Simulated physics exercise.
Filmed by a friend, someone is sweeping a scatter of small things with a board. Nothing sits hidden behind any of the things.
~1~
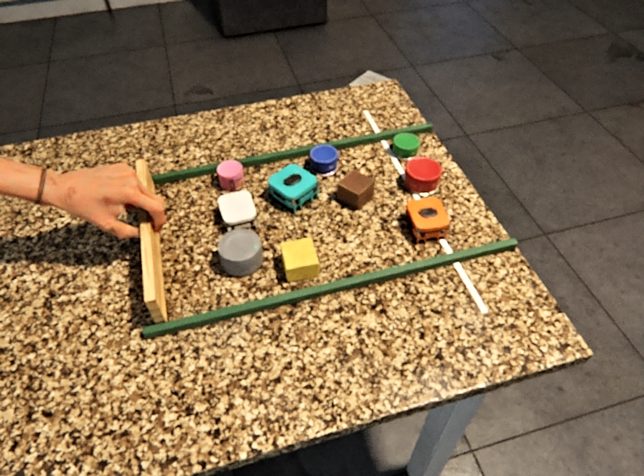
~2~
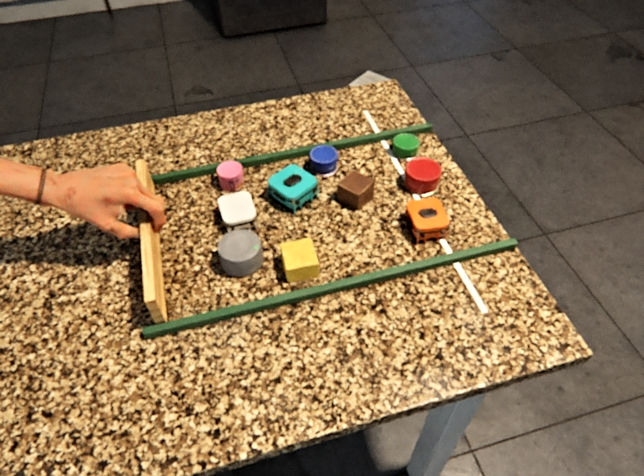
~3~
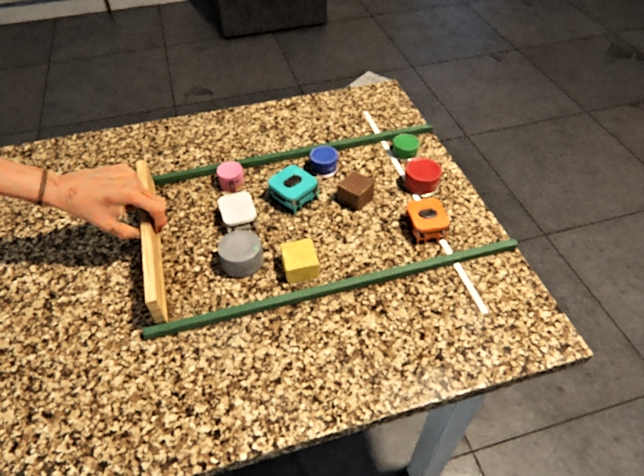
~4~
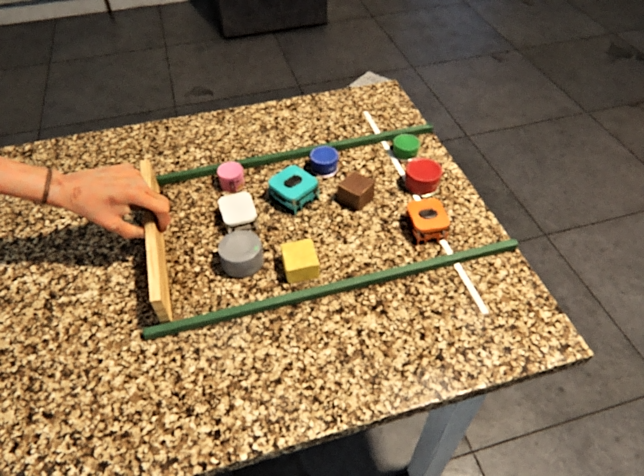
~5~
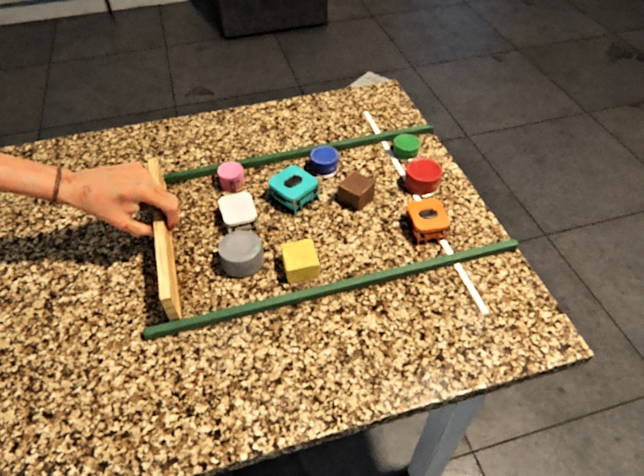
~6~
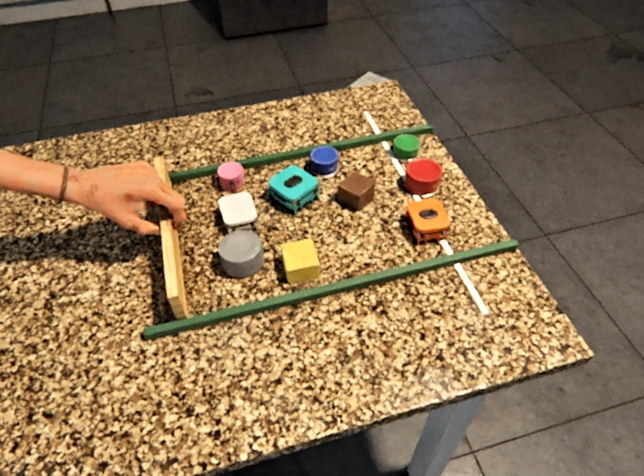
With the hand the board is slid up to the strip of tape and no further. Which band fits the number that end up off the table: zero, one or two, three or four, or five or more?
I expect the drop count to reach one but not three.
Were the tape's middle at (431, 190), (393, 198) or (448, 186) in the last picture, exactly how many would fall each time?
So, one try after another, the floor gets 3, then 0, then 6.
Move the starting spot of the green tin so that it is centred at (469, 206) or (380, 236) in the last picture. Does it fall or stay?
One after the other: It ends up falling; it keeps its spot.
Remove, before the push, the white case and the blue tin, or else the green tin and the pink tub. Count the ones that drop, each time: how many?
I'd say 0 the first time and 1 the second time.
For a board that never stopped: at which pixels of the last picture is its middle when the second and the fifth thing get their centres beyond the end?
First around (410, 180), then around (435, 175).
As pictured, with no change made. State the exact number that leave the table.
Tally: 2.
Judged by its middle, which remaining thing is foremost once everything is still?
I reckon it's the orange case.
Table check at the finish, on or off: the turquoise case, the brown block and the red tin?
The turquoise case stays put, the brown block stays put, the red tin goes down.
Early on, none off yet; green tin at rest near (406, 148); red tin at rest near (423, 177); orange case at rest near (427, 221).
Finally, the number that fall off is one or two; lost, red tin and green tin.
